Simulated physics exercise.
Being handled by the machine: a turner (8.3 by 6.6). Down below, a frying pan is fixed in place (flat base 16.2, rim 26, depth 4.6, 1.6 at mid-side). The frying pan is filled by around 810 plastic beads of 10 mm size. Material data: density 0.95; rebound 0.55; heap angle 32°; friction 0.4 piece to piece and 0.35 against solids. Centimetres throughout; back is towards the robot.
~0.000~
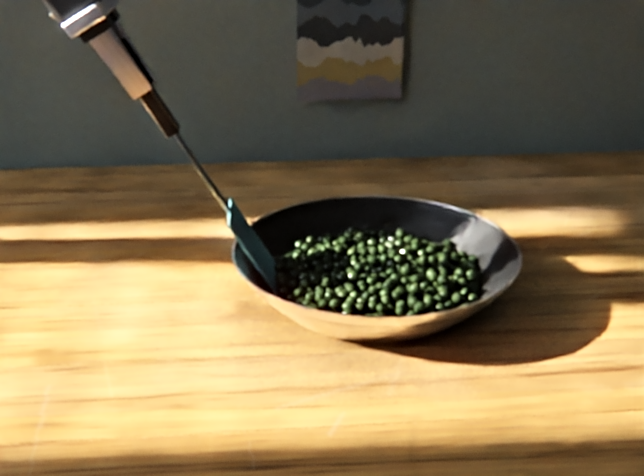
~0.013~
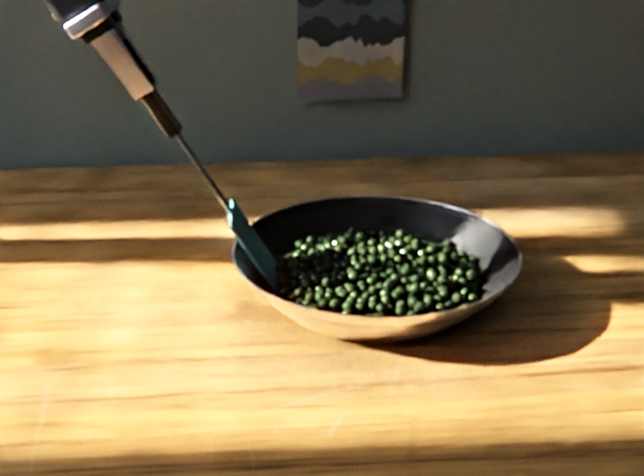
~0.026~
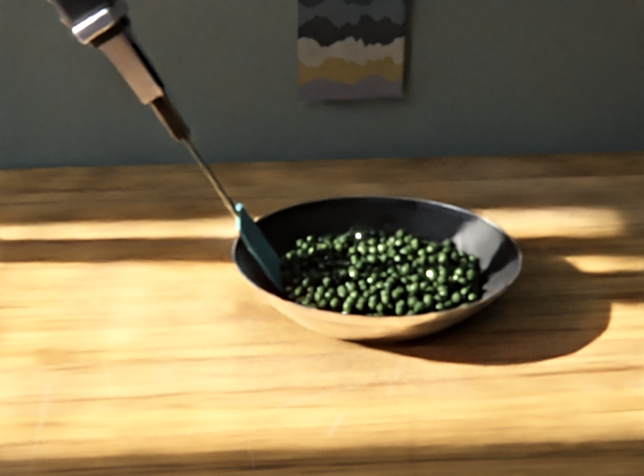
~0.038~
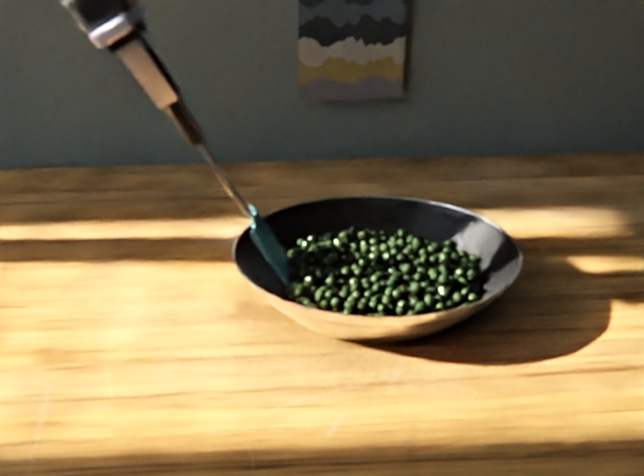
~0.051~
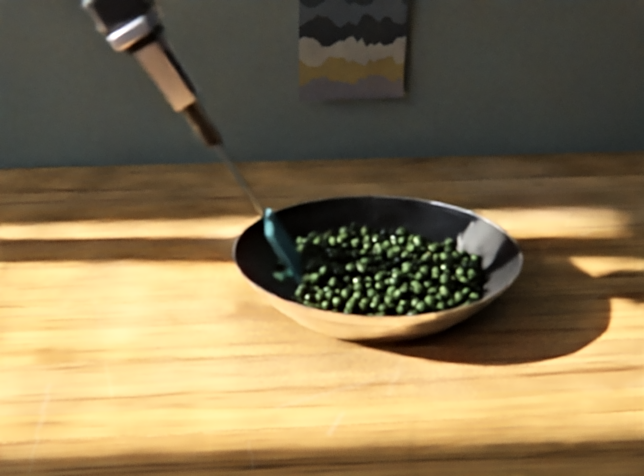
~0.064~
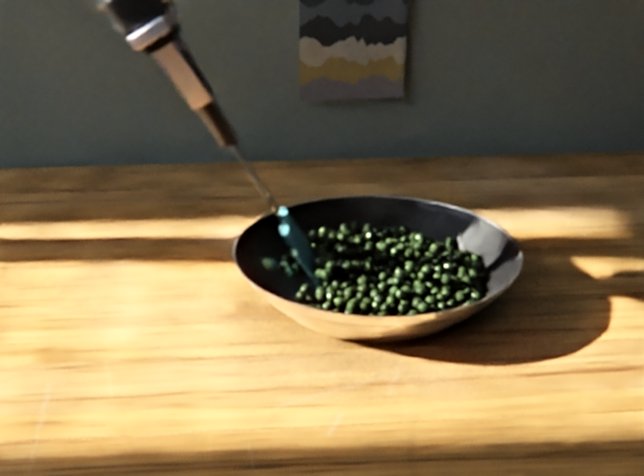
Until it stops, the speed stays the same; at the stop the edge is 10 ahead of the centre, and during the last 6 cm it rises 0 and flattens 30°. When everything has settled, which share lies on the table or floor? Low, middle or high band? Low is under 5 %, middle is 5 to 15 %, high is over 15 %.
High band.
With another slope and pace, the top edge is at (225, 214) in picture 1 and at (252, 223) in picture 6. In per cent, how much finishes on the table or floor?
It works out to about 10 %, more or less.
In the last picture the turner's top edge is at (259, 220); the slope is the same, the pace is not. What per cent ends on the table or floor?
That share would be some 10 percent.
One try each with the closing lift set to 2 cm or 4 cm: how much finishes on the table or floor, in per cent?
You'd get some 25 per cent with the first setting and some 25 per cent with the second.
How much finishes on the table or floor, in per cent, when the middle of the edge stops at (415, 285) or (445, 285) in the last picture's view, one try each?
Some 0 and 0 per cent.
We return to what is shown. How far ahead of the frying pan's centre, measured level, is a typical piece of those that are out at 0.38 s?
Around 18 centimetres ahead.
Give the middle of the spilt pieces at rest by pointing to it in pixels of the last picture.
My best guess is near (608, 275).
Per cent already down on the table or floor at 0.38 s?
It is near 20 percent.
By 0.11 s, sloping 60°, highest piece 8 above the table; 809 in the frying pan.
By 0.15 s, sloping 53°, highest piece 9 above the table; 808 in the frying pan, 1 on the blade or in flight.
By 0.38 s, sloping 30°, highest piece 9 above the table; 616 in the frying pan, 170 on the table or floor, 23 on the blade or in flight.
By 1.43 s, sloping 30°, highest piece 5 above the table; 616 in the frying pan, 193 on the table or floor.
Final count, 616 in the frying pan, 193 on the table or floor. That is 24 % on the table or floor.
